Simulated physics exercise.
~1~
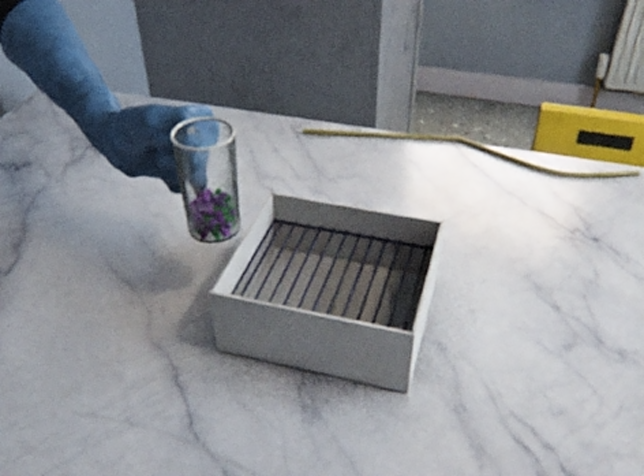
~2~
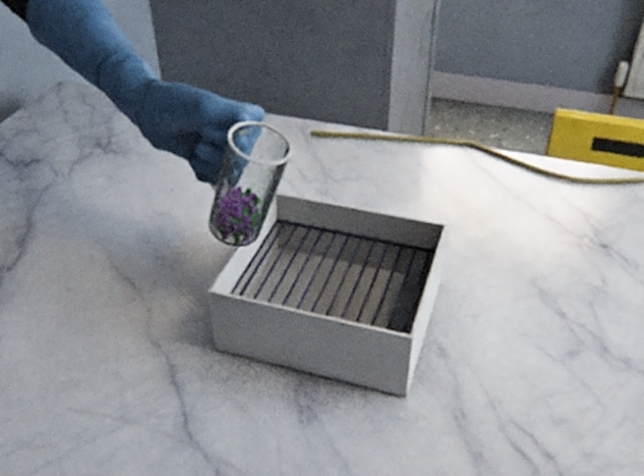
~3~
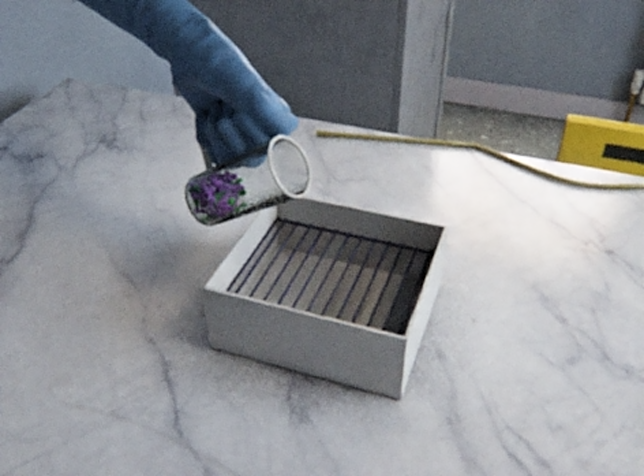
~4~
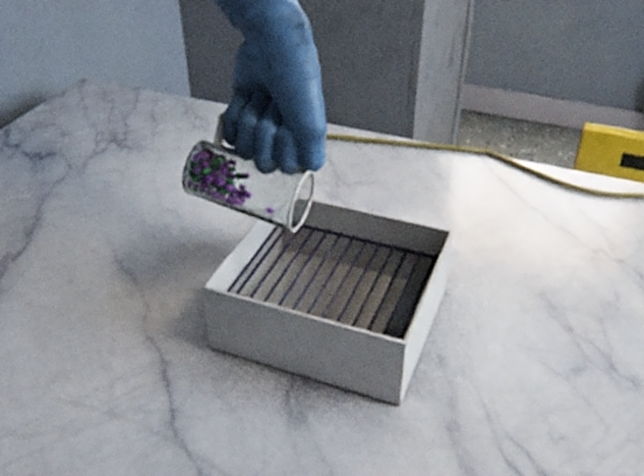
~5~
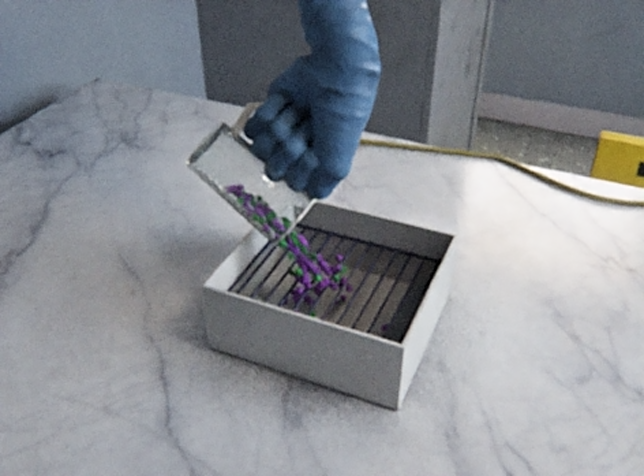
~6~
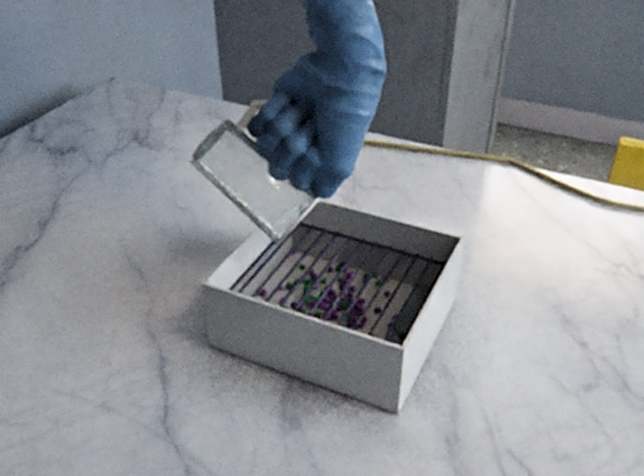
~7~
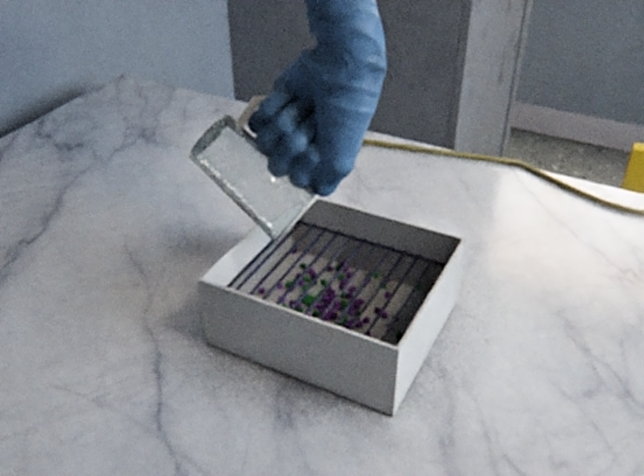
On a grey-veined marble tabletop, seen from above at an angle as the view drifts slightly sideways, sits an open white box with a dark wire rack across it. A blue-gloved hand holds a clear cup of small purple and green pieces at the left, with a yellow object and a thin tan cord behind. The hand moves the cup right and tips it onto its side above the box. It tilts further, and the pieces pour out onto the wires. The cup empties and stays upturned, while the purple and green pieces all end up beneath the rack.
